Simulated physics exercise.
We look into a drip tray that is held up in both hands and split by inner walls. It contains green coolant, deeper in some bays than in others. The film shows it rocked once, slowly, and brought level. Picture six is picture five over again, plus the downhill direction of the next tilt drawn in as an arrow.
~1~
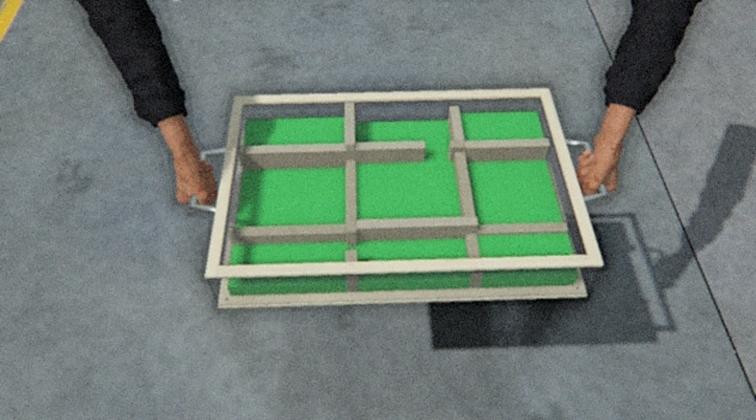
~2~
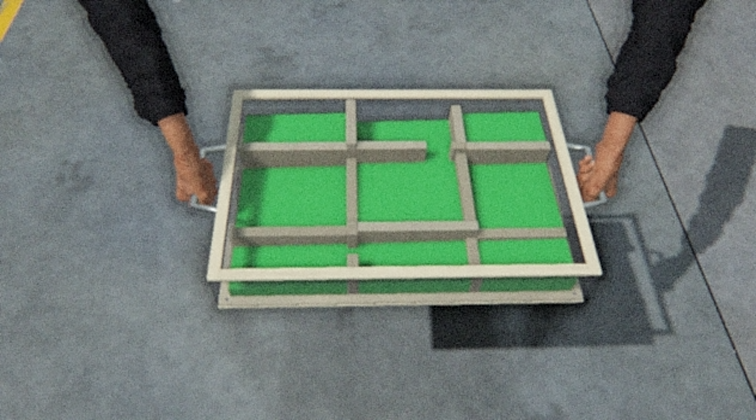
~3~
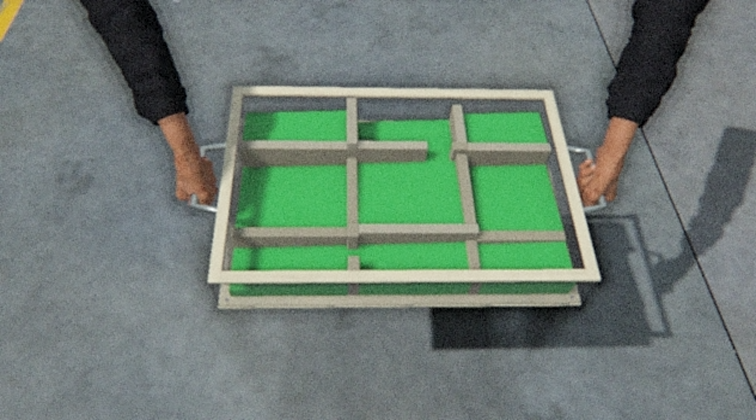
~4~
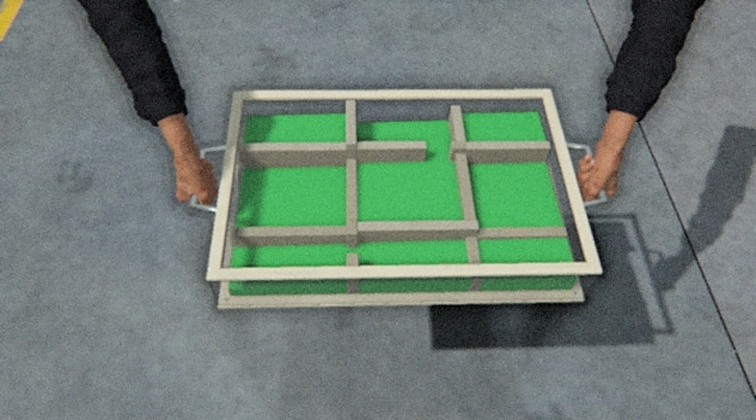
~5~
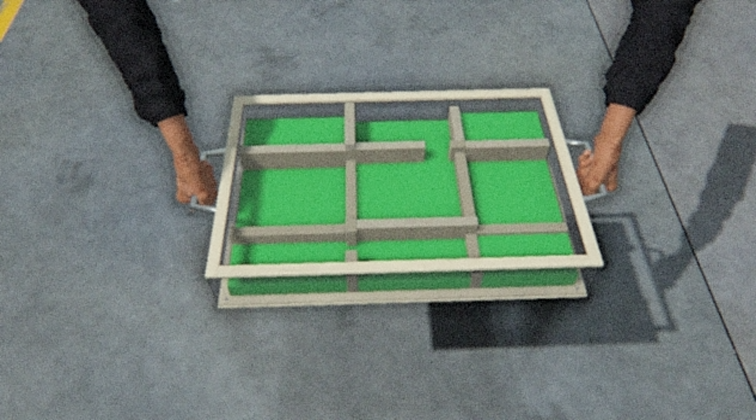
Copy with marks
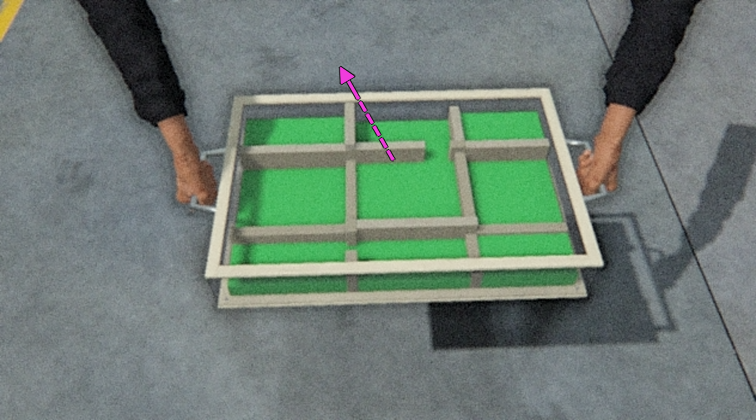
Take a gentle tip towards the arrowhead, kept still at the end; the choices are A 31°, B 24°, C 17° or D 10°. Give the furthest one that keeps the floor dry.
The answer is angle C.
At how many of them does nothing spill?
Two of them.
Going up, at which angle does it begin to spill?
Here it is angle B.
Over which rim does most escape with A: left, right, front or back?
The back rim.
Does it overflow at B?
Yes.
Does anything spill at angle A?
Yes.
The arrow ends at (343, 71).
With A, about 37 % goes over the rim.
With B, about 10 % goes over the rim.
With C, nothing spills; the back middle bay holds the most.
With D, nothing spills; the back left bay holds the most.
